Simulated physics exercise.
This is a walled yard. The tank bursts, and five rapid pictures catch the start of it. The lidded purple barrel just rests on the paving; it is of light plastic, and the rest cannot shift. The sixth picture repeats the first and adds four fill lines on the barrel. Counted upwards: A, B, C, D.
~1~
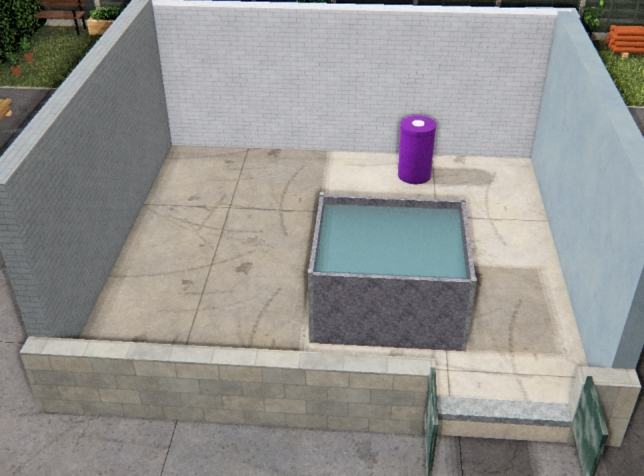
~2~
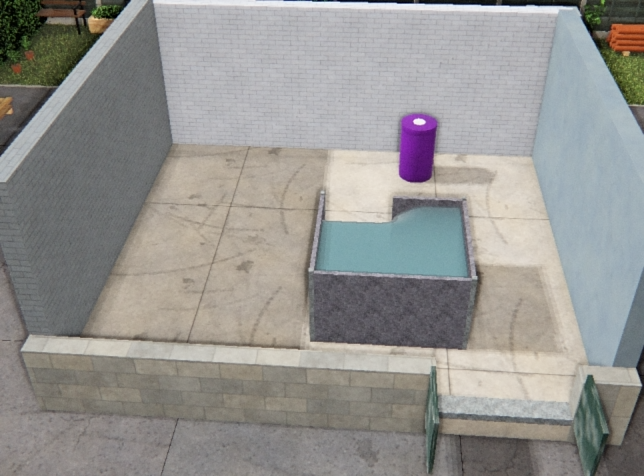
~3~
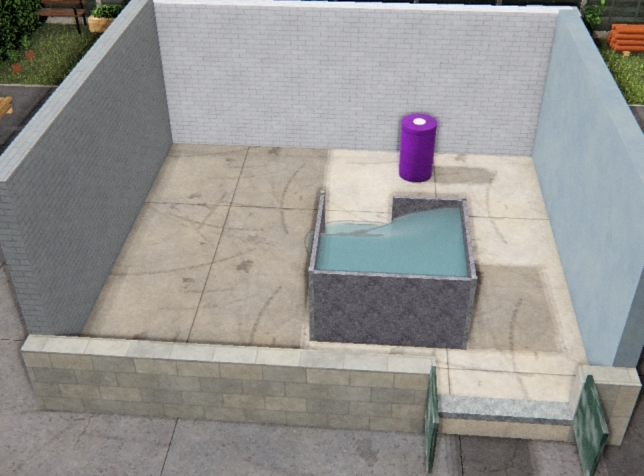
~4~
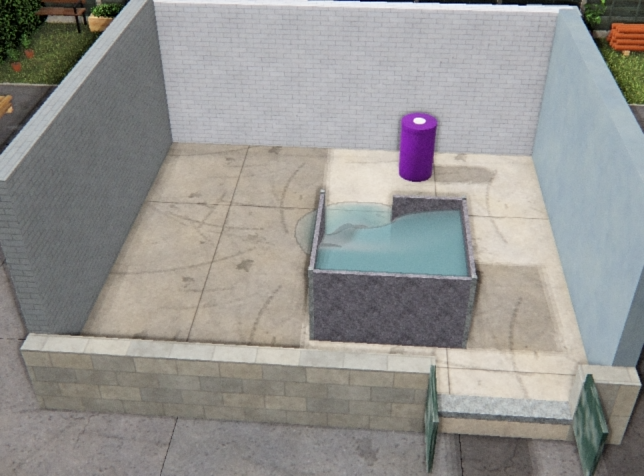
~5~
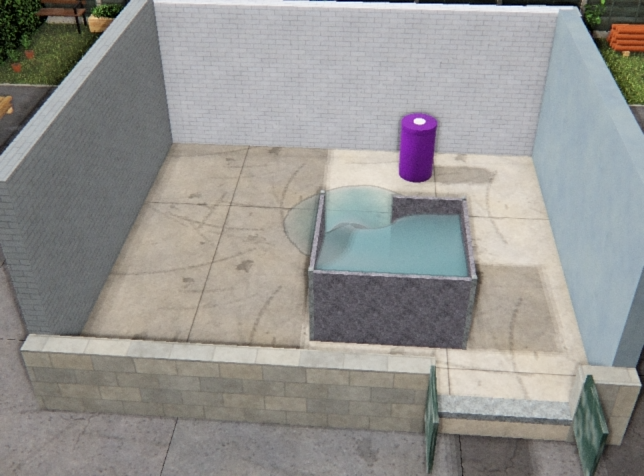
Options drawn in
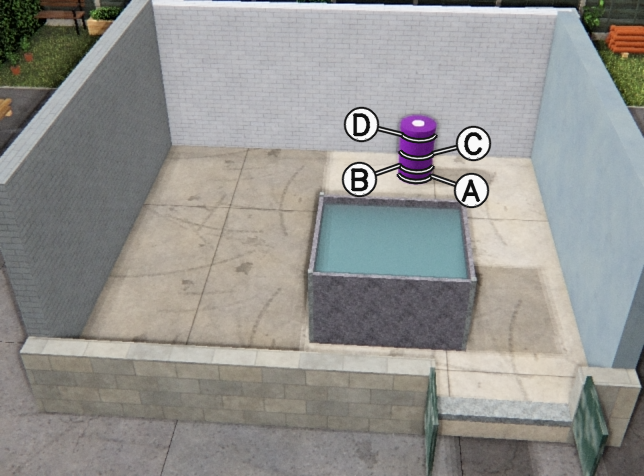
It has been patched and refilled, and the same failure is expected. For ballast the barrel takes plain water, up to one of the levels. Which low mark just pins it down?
It is C.
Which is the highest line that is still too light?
That would be B.
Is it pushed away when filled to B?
Yes, that goes wrong.
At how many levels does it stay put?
Two of the four.
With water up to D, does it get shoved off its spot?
No, that is safe.
On the marked copy, A at (415, 181); B at (416, 172); C at (417, 158); D at (418, 140); from the bottom up A, B, C, D.
With A, it is pushed about 7 times its own width away.
With B, it is pushed about twice its own width away.
With C, it does not move.
With D, it does not move.
